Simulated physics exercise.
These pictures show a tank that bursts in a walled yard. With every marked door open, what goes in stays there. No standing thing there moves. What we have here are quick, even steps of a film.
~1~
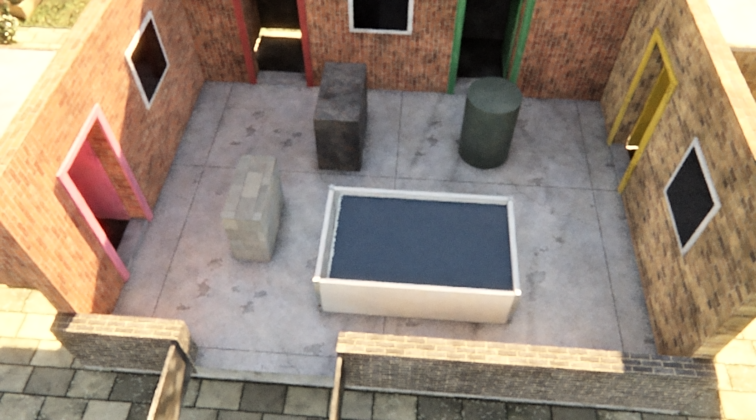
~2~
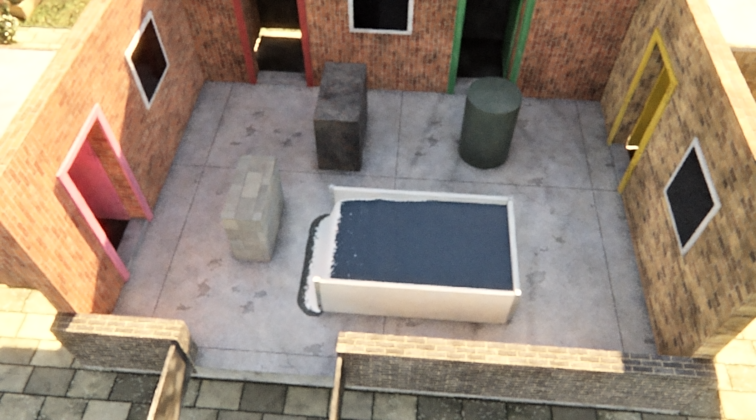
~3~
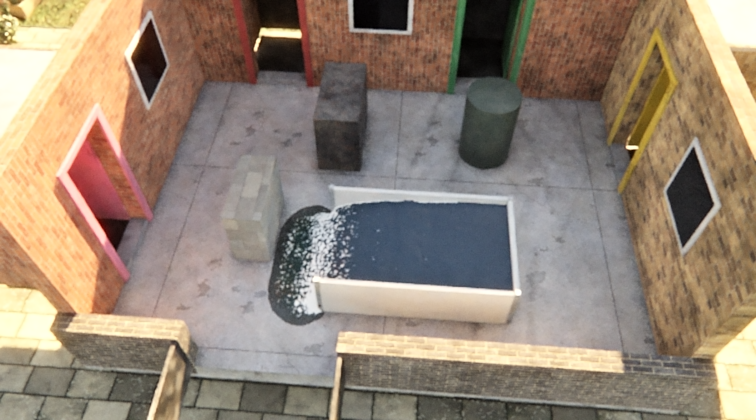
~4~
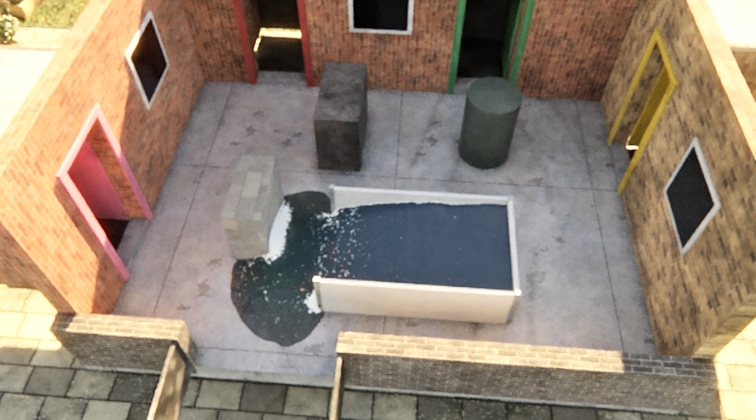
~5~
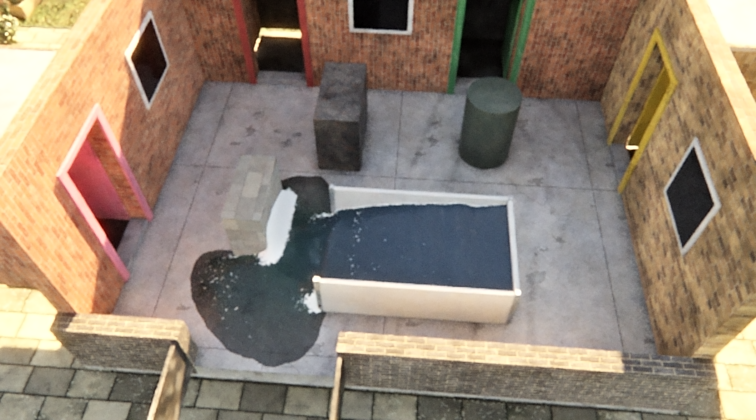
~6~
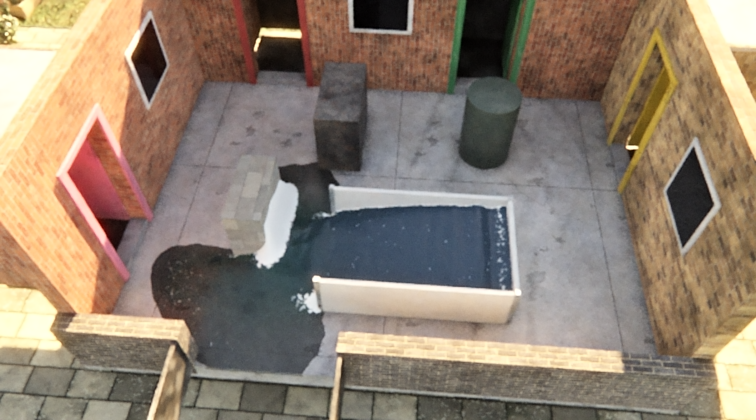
Dark water pouring from the open left end of a white tank, foaming against a pale block and spreading across a brick-walled yard.
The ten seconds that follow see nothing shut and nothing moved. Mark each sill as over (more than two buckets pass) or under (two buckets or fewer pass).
The green door is under, the pink door is over, the red door is over, the yellow door is under.
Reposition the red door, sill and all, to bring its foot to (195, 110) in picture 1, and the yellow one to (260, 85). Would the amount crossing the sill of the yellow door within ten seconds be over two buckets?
Note - yellow door ends up higher.
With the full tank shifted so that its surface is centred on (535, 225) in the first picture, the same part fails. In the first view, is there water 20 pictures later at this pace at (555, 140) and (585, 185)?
The first spot is left dry, the second left dry.
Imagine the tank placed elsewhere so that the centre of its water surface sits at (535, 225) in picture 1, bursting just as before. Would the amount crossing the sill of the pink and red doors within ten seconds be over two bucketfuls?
Result - pink door ends up below, red door ends up above.
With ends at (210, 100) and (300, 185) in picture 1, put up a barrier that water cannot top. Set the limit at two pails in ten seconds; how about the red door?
Here's how it goes: The red door remains below.
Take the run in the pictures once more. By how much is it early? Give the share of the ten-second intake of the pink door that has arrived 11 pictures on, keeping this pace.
It works out at roughly 40 percent of the ten-second total.
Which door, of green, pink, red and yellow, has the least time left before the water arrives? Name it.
It's the one in pink.
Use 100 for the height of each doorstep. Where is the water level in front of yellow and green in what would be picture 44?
In order: Roughly 60 and 30 in a hundred.
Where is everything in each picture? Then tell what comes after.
Still water in the open tank at (418, 241), in the first picture.
The front is at (318, 313), out from the gap at (330, 254), in the second picture.
The front is at (298, 320), out from the gap at (330, 255), in the third picture.
The front is at (241, 303), out from the gap at (330, 256), in the fourth picture.
The front is at (198, 280), out from the gap at (330, 256), in the fifth picture.
Water pours out at (330, 256) and has run to (159, 277), in the sixth picture.
A moment on, water covers 25 % of the floor; the green door not reached, the pink door under two buckets in, the red door not reached, the yellow door not reached.
Next, water covers 40 % of the floor; the green door not reached, the pink door over two buckets in, the red door under two buckets in, the yellow door not reached.
Then, water covers 60 % of the floor; the green door not reached, the pink door over two buckets in, the red door over two buckets in, the yellow door not reached.
Later, water covers 70 % of the floor; the green door wet at the sill, nothing in, the pink door far over two buckets in, the red door far over two buckets in, the yellow door wet at the sill, nothing in.
In the end, water covers 85 % of the floor; the green door wet at the sill, nothing in, the pink door far over two buckets in, the red door far over two buckets in, the yellow door under two buckets in.
